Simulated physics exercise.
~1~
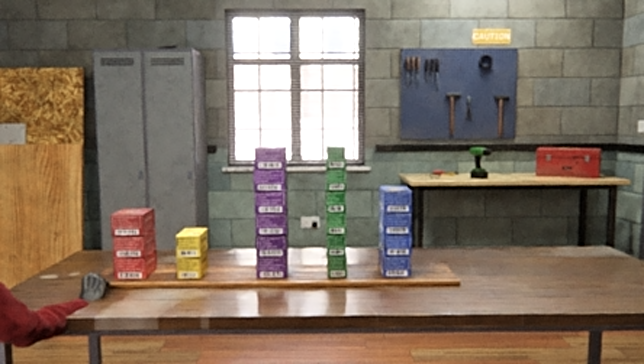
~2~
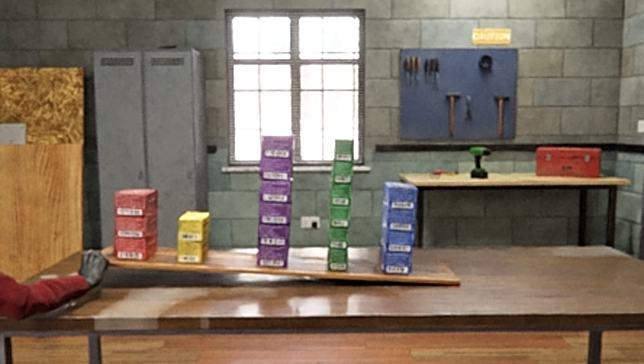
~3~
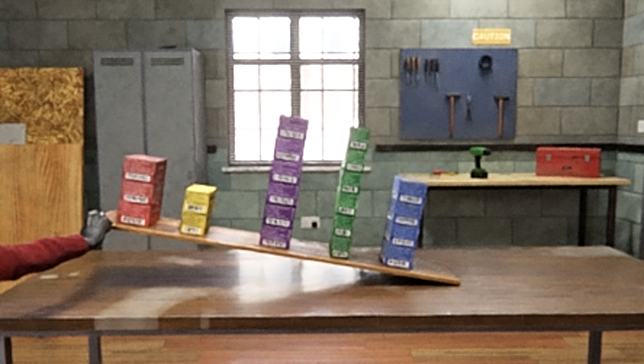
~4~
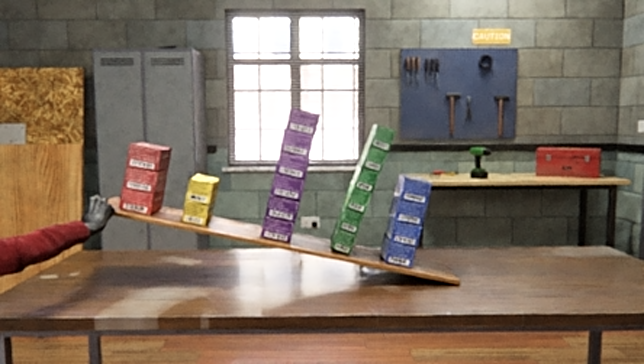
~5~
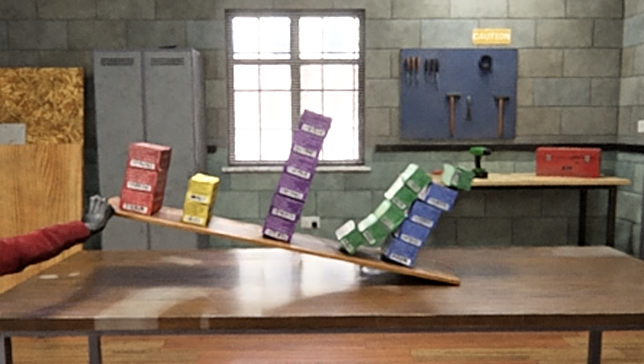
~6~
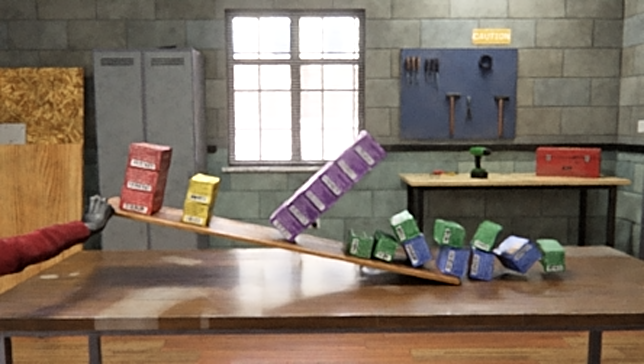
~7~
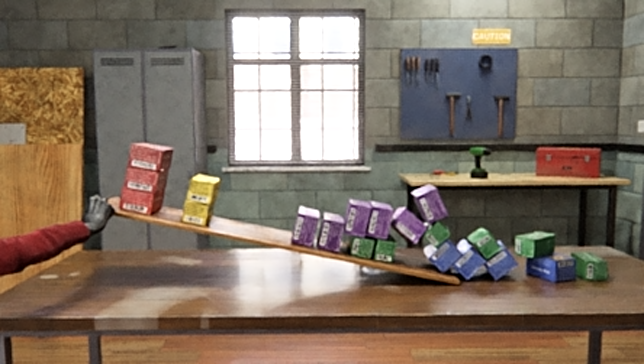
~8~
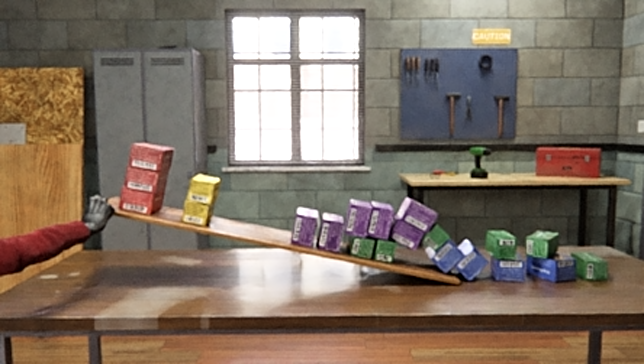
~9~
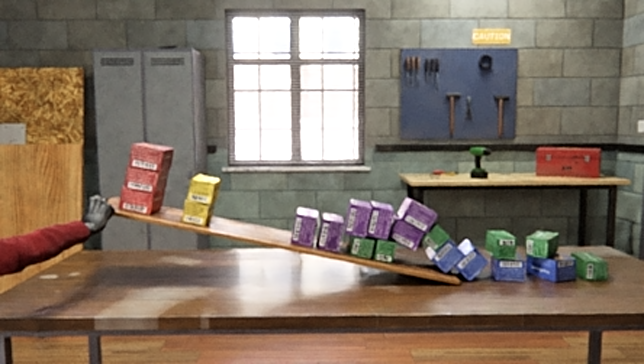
Green, blue and purple stacks toppling down a board as a gloved hand raises its left end, red and yellow staying upright.
